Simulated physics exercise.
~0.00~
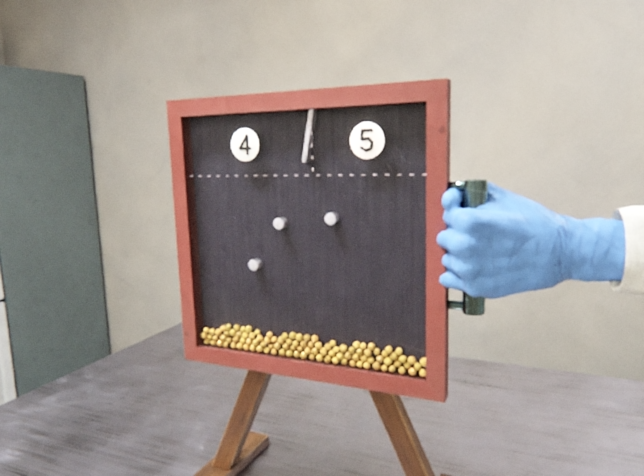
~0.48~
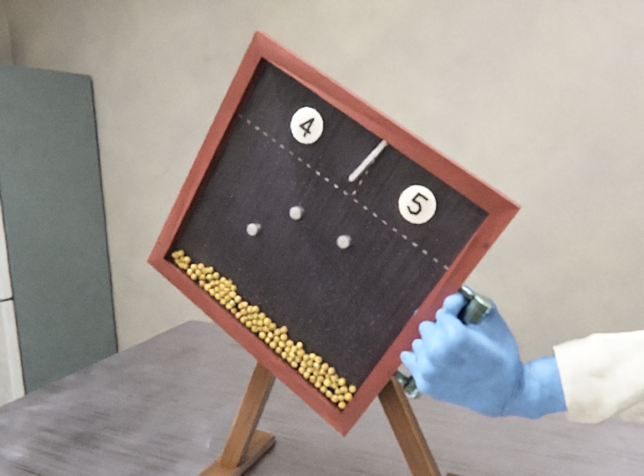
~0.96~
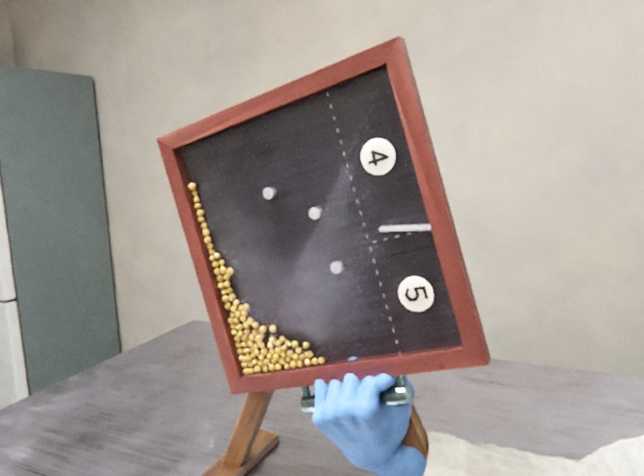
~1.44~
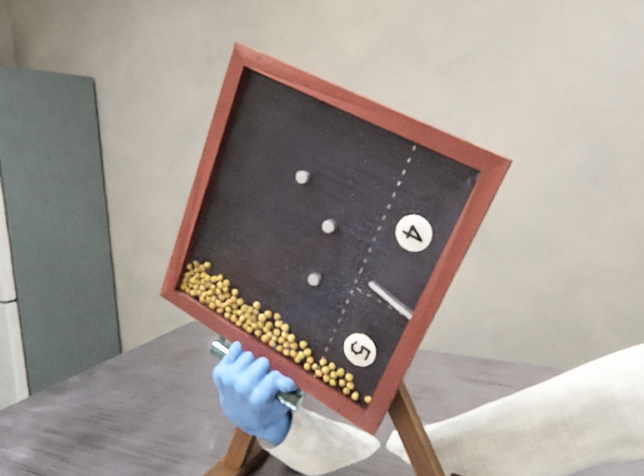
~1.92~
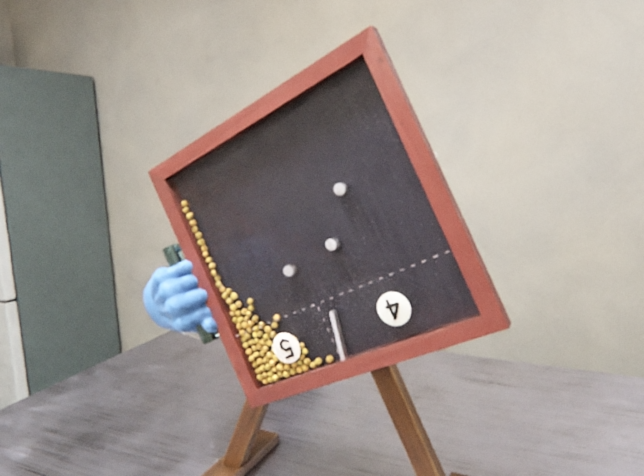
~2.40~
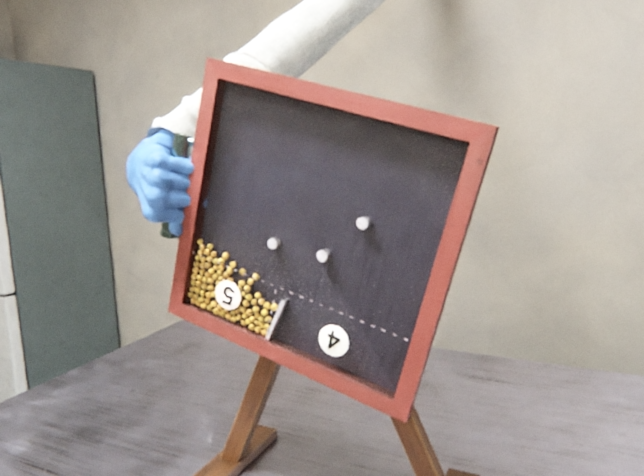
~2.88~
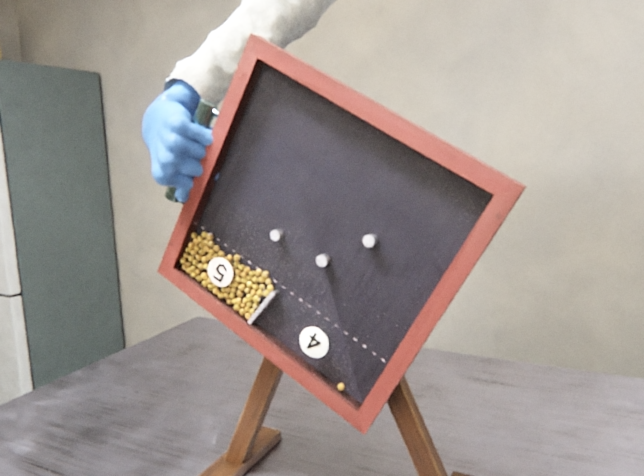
Yellowish beads sliding around inside a red-framed box as a gloved hand turns it clockwise, nearly all ending in pocket five.
